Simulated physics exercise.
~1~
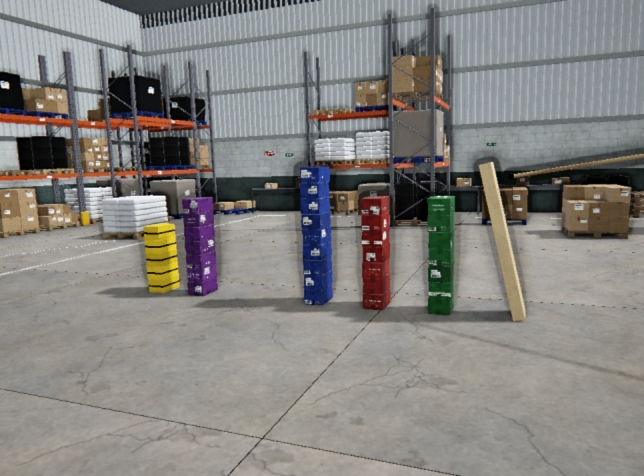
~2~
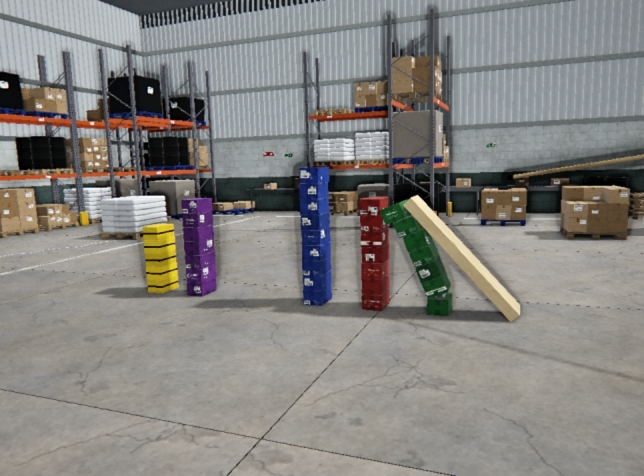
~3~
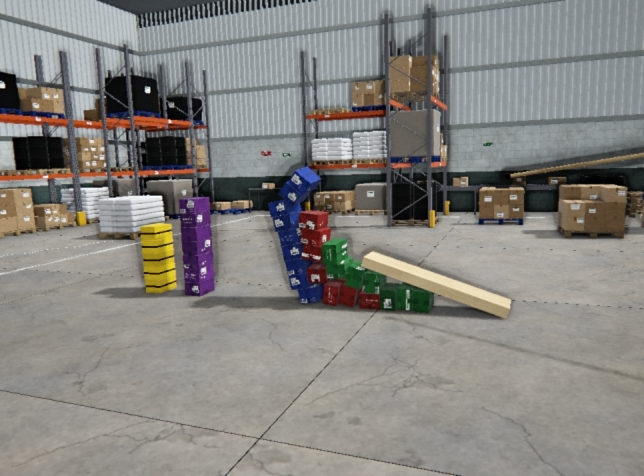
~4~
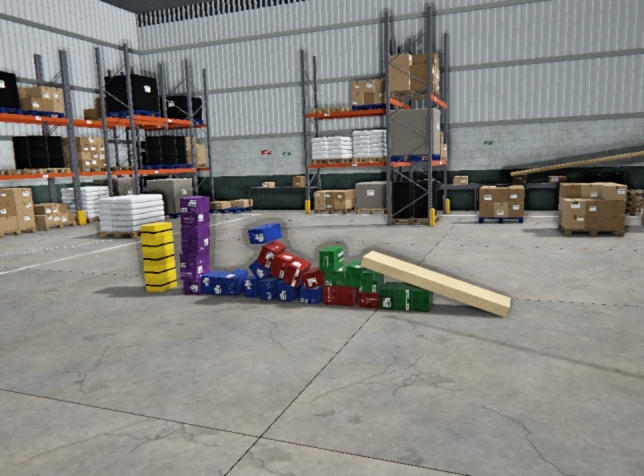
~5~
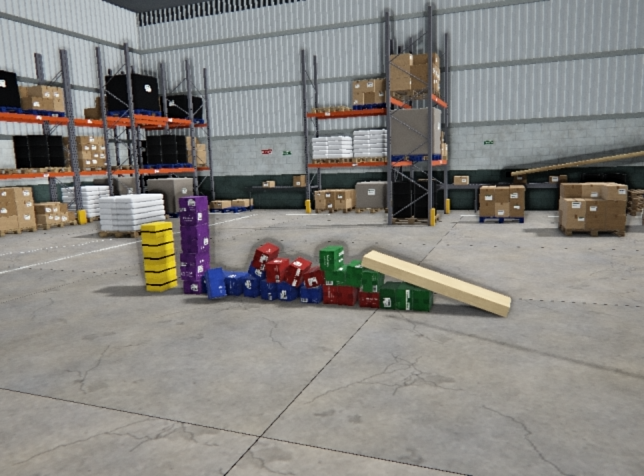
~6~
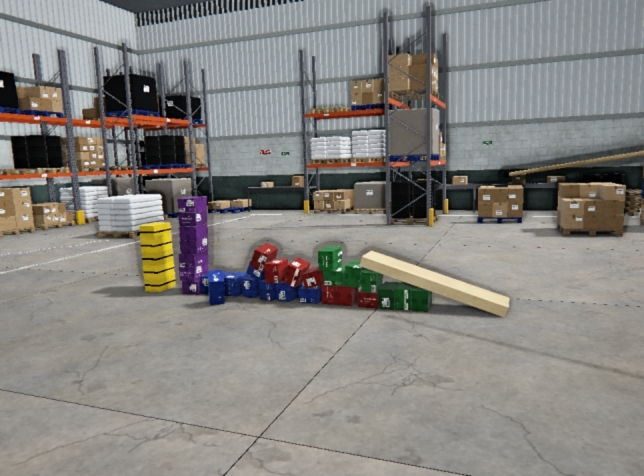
A wooden board tips left into a green stack of parcels, which topples into the red stack and then the blue one, until all three lie in a low heap with the board resting aslant on it, while the purple and yellow stacks remain standing.
